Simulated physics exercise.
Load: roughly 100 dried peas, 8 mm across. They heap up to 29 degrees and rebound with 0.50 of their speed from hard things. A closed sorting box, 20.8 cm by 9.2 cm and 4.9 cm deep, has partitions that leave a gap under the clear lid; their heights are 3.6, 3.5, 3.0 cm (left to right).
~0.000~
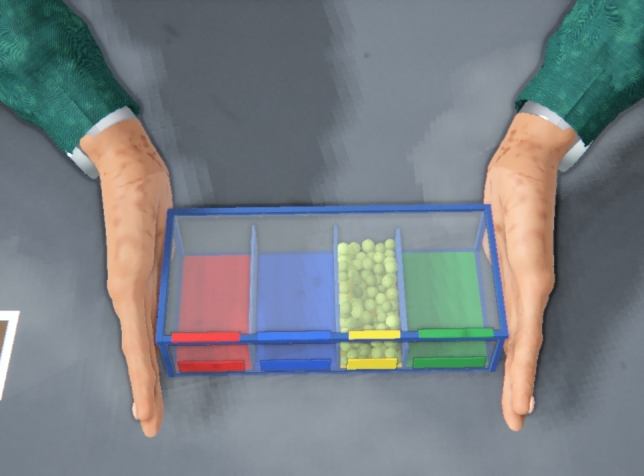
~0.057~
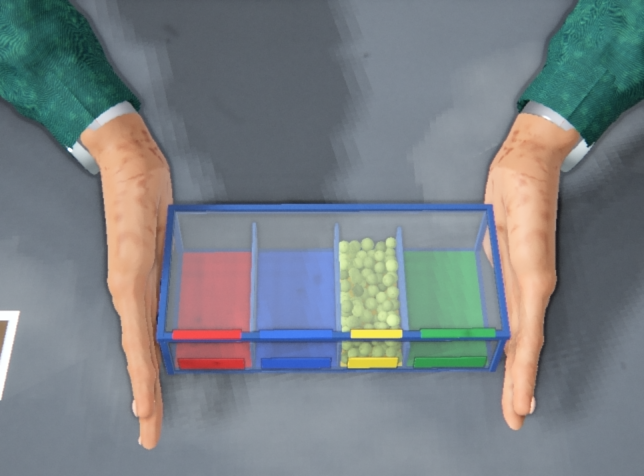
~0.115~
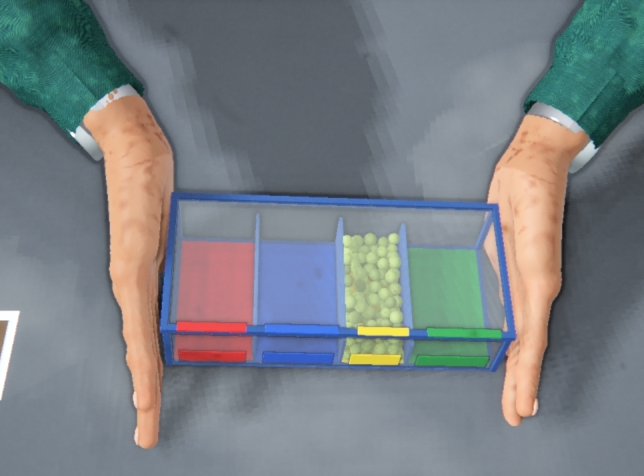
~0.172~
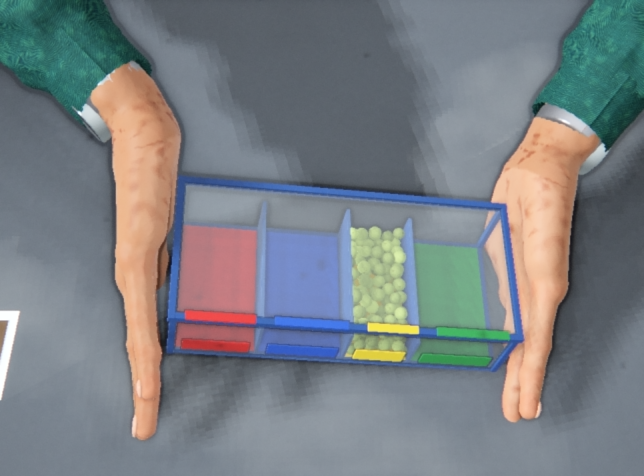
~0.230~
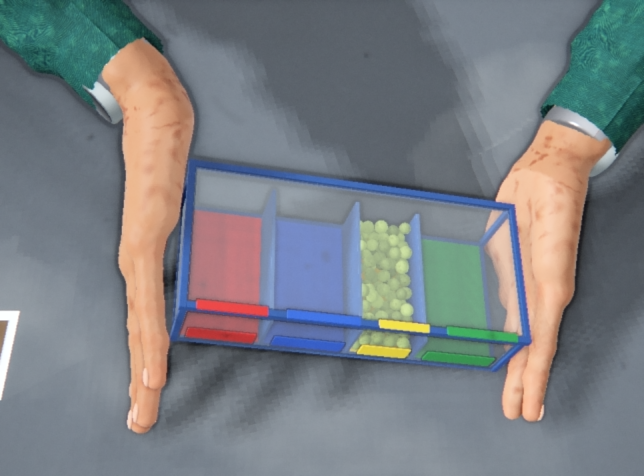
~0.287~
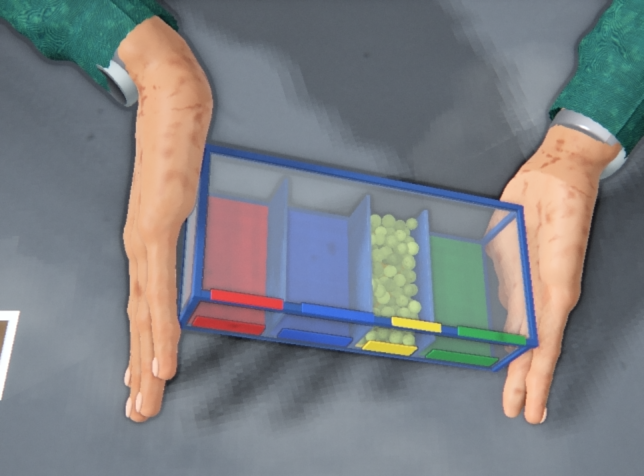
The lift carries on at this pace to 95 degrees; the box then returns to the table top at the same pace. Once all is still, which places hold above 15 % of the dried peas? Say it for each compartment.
Red compartment: Below; blue compartment: Below; green compartment: Above; yellow compartment: Above.
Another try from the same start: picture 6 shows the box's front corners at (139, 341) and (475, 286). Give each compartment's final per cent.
Red 30; blue 25; green 0; yellow 45.
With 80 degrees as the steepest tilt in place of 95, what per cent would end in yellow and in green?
In that case yellow 85, green 15.
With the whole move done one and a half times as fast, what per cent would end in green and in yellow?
Then: Green 70, yellow 30.
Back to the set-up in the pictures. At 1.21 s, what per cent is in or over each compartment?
Red 0, blue 0, green 25, yellow 75.
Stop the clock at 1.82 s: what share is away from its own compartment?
About 65 per cent.
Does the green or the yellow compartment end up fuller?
The green compartment.
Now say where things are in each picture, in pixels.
In the first picture, box tilt 0 degrees, front corners at (163, 338) and (502, 332); yellow 100 %.
In the second picture, box tilt 1 degrees, front corners at (164, 335) and (503, 333).
In the third picture, box tilt 5 degrees, front corners at (168, 326) and (509, 334), lowest corner right front.
In the fourth picture, box tilt 10 degrees, front corners at (175, 314) and (516, 336), lowest corner right front.
In the fifth picture, box tilt 15 degrees, front corners at (186, 302) and (524, 338), lowest corner right front.
In the sixth picture, box tilt 21 degrees, front corners at (200, 292) and (531, 341), lowest corner right front; yellow 100 %. The box's pace is about 90 degrees a second.
After 1.21 s, tilt 94 degrees; green 25 %, yellow 75 %.
After 1.82 s, tilt 41 degrees; green 65 %, yellow 35 %.
Then, at 2.48 s, tilt 0 degrees; green 65 %, yellow 35 %.
In the end, at 3.0 s, red 0 %, blue 0 %, green 65 %, yellow 35 %.
